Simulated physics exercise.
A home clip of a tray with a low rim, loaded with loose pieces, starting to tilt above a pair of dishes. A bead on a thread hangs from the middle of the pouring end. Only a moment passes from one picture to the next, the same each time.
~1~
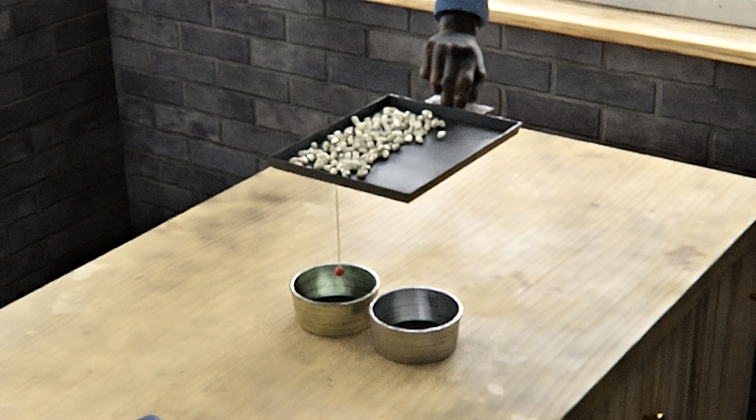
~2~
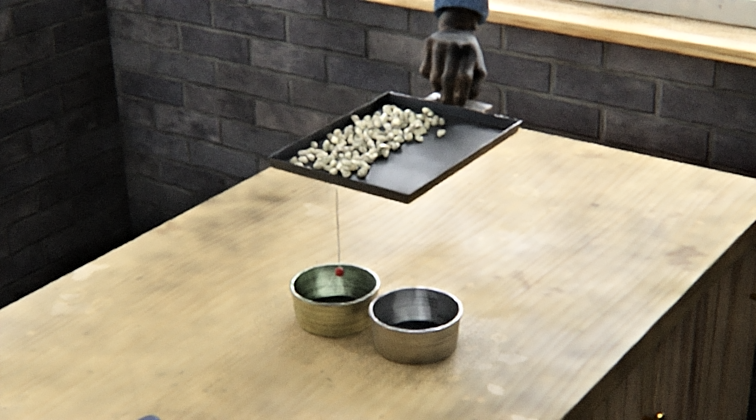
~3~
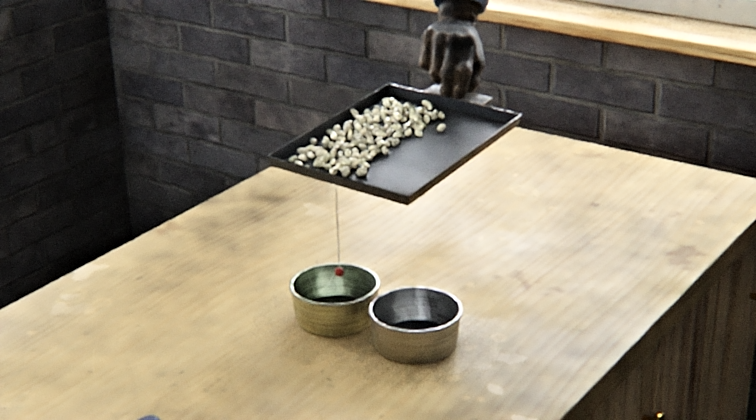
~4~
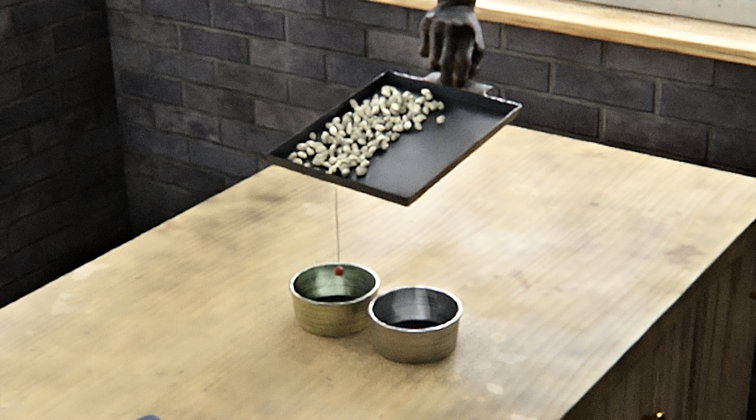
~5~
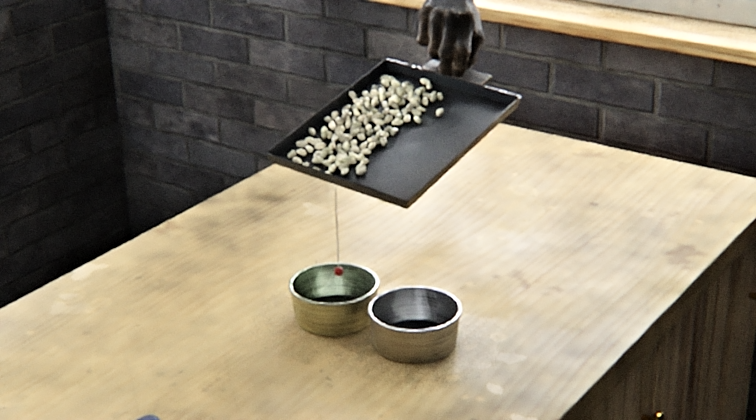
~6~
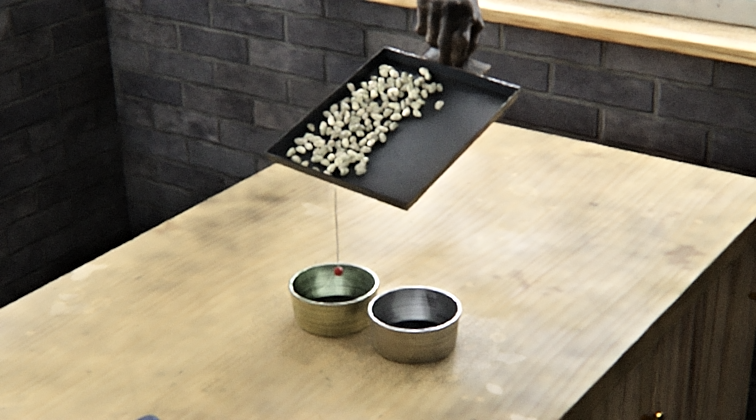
A dark hand at the top holds a black low-rimmed tray over a pale wooden table beside dark brick walls, seen from above at an angle. White beans lie toward the tray's left side, above two round metal dishes, with a red bead hanging on a thread. The hand slowly raises the tray's far side, tilting it toward the viewer, while the beans, dishes and camera stay nearly still.
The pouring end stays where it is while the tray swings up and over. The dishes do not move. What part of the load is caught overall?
In the dishes lies over half of it.
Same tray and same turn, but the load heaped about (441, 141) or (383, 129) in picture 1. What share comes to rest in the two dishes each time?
In turn 80 and 70 in a hundred.
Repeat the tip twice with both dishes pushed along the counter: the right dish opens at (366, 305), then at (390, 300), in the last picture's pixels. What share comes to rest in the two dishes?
First some 70, then 70 per cent.
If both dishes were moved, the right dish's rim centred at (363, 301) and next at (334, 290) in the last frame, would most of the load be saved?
The first try: The larger part. The second: Under half.
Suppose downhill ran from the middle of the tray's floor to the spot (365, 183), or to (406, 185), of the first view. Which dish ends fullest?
One: The right-hand dish. Two: The dish on the right.
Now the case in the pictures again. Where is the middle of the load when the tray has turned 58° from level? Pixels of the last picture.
Close to (370, 175).
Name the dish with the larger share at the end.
It is the dish on the right.
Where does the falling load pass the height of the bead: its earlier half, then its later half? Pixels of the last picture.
Around (390, 300) and then (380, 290).
Shortly afterwards, tray tipped steeply; all but a few on the tray; only a few in the right dish; only a few outside both; a little in the air.
Next, tray tipped right over; near a quarter on the tray; near a third in the right dish; a little in the left dish; a little outside both; near a quarter in the air.
Some moments later, tray tipped past a quarter turn; near two thirds in the right dish; a little in the left dish; near a quarter outside both.
In the end, tray tipped past a quarter turn; near two thirds in the right dish; a little in the left dish; near a quarter outside both.
